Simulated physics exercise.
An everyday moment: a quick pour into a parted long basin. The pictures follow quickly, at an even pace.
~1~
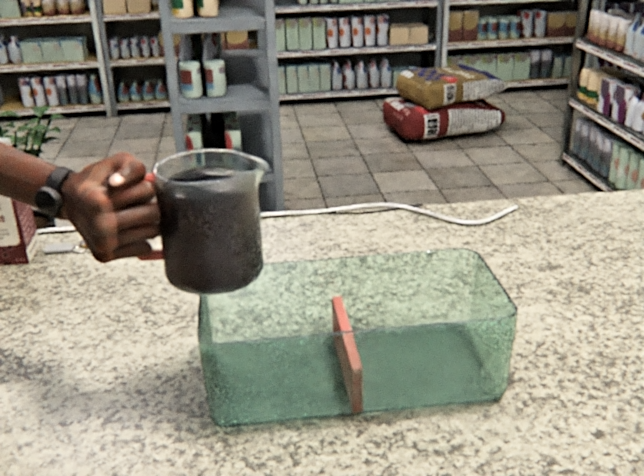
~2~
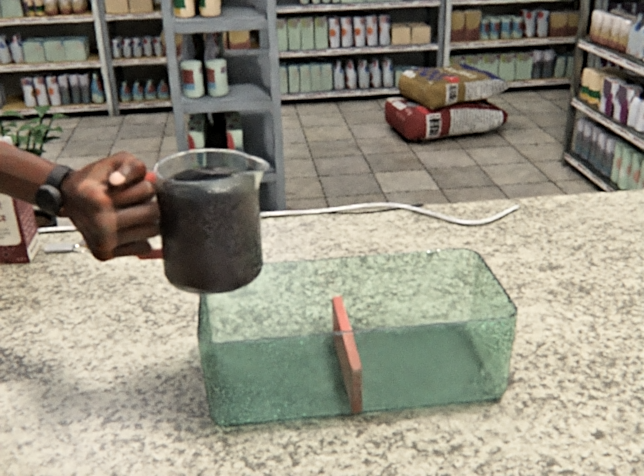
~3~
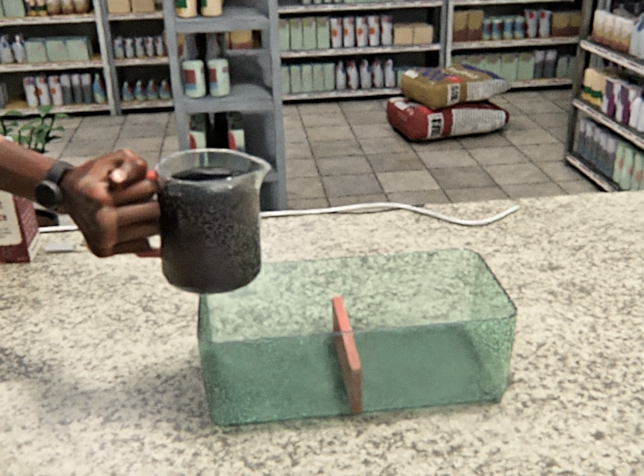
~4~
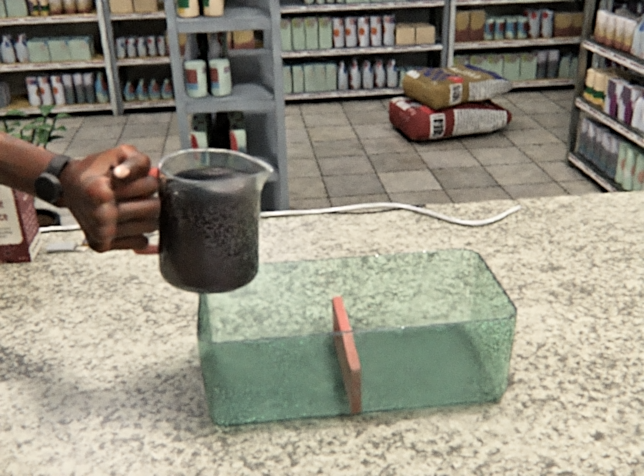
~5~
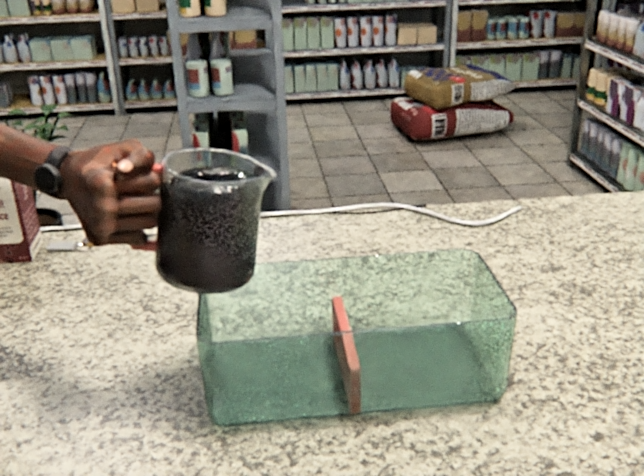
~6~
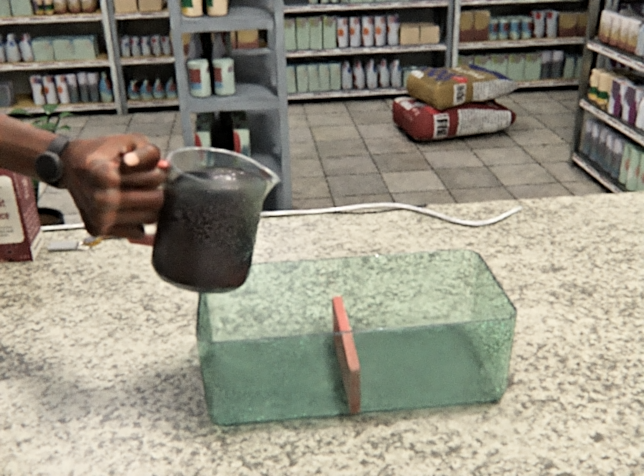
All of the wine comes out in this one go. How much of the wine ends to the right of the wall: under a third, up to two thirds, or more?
The share right of the wall is under a third.
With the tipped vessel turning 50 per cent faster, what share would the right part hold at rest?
Roughly 10 in a hundred.
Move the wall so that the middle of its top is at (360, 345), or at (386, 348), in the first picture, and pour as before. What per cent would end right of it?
The first gives 15 %, the second 15 %.
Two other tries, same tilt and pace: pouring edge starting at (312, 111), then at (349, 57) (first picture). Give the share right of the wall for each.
The first gives 90 %, the second 90 %.
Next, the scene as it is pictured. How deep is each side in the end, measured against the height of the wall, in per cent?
Some 50 per cent left and 10 right.
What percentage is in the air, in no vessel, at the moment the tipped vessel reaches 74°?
Some 15 per cent.
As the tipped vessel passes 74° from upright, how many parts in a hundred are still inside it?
It comes to 80 per cent or so.
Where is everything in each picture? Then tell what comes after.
In the first frame, it leans 0°; its right rim is at (268, 164); the wine meets the walls at (159, 184) and (255, 178); the long basin's rim runs from (200, 305) to (496, 280); the wall's top is at (346, 331).
In the second frame, it leans 1°; its right rim is at (268, 164); the wine meets the walls at (159, 184) and (255, 178).
In the third frame, it leans 2°; its right rim is at (270, 166); the wine meets the walls at (160, 183) and (256, 179).
In the fourth frame, it leans 5°; its right rim is at (272, 169); the wine meets the walls at (161, 183) and (259, 179).
In the fifth frame, it leans 9°; its right rim is at (276, 173); the wine meets the walls at (164, 184) and (262, 179).
In the sixth frame, it leans 14°; its right rim is at (279, 178); the wine meets the walls at (165, 191) and (267, 179).
A moment on, the tilt is 74° and 78 per cent is still to pour, 5 is left of the wall and 4 right of it.
Next, the tilt is 109° and 21 per cent is still to pour, 49 is left of the wall and 19 right of it.
Then the tilt is 114° and 1 per cent is still to pour, 79 is left of the wall and 19 right of it.
Later the tilt is 114° and 0 per cent is still to pour, 80 is left of the wall and 19 right of it.
At rest 80 per cent lies left of the wall, 19 right of it and 1 outside.
